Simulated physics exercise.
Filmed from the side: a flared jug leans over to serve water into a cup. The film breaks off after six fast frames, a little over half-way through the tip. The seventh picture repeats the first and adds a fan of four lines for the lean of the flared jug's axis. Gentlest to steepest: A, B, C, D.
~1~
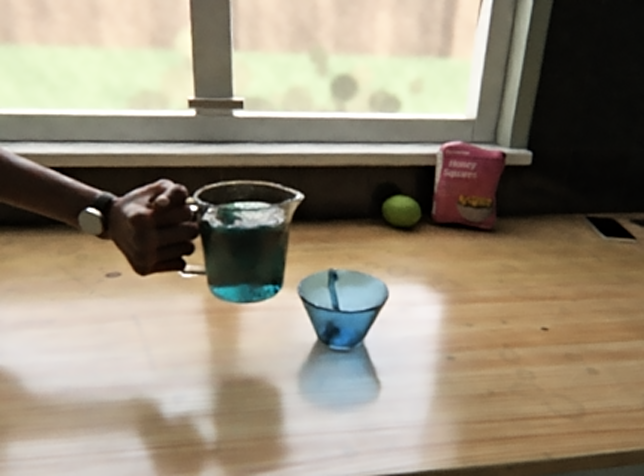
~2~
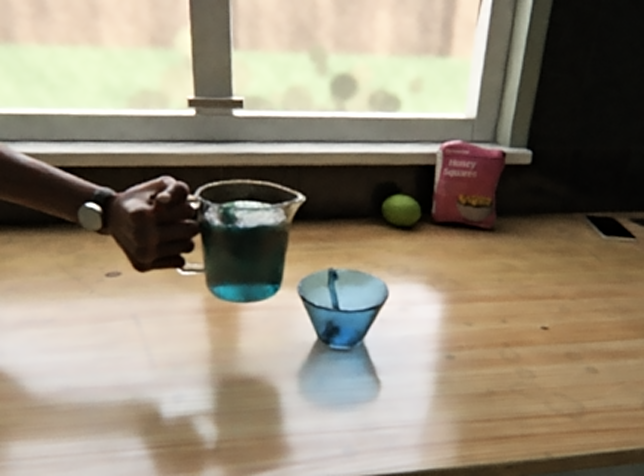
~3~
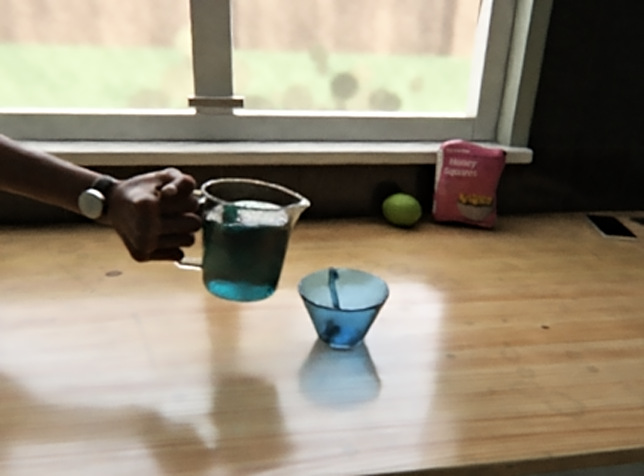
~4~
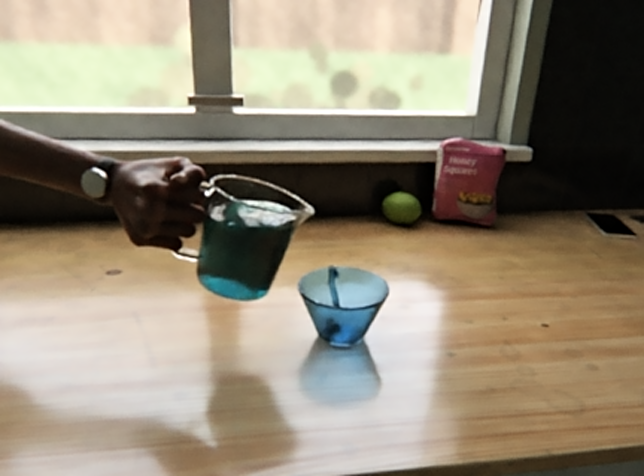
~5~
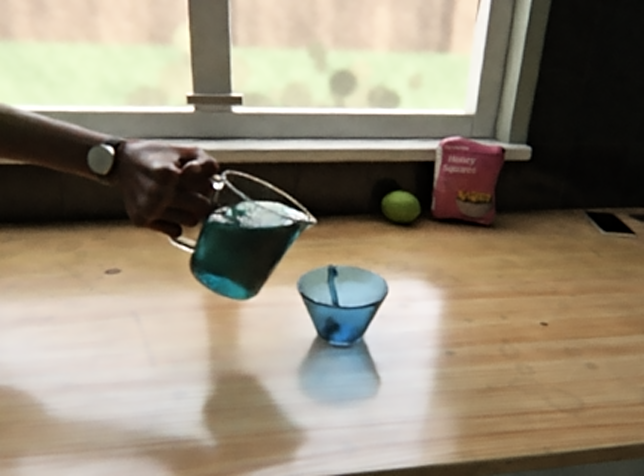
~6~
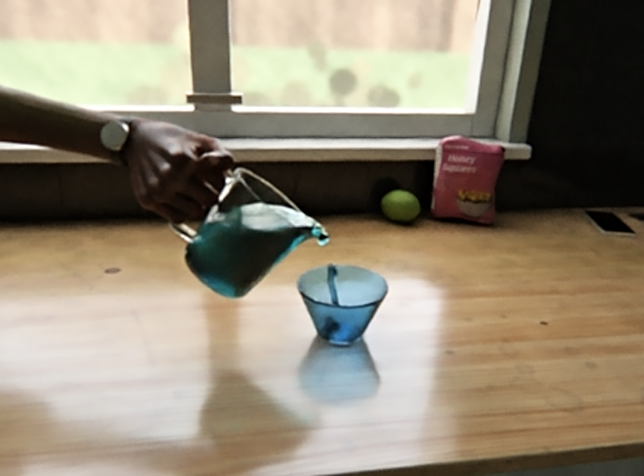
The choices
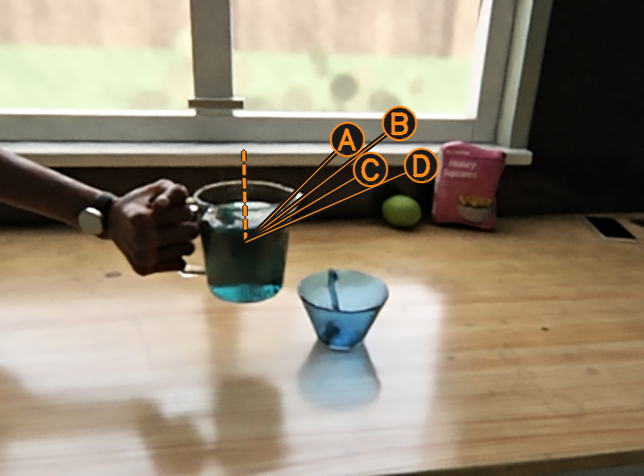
On a wooden counter beneath a window, a hand wearing a watch holds a glass jug of blue-green liquid upright beside a small blue cup. The hand gradually tilts the jug to the right, the liquid shifting toward the lip, until a little of it slips over the edge above the cup.
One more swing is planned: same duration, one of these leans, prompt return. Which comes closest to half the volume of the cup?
Go for B.
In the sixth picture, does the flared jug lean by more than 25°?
Yes.
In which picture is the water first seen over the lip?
Picture 6.
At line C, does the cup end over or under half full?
Over half.
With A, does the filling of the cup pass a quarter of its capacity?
Yes, it does.
On the marked copy, A at (336, 151); B at (386, 133); C at (355, 177); D at (406, 172).
If A is chosen, the cup ends with about 30 % of what it can hold.
If B is chosen, the cup ends with about 47 % of what it can hold.
If C is chosen, the cup ends with about 67 % of what it can hold.
If D is chosen, the cup ends with about 82 % of what it can hold; 7 % of the water is spilt.
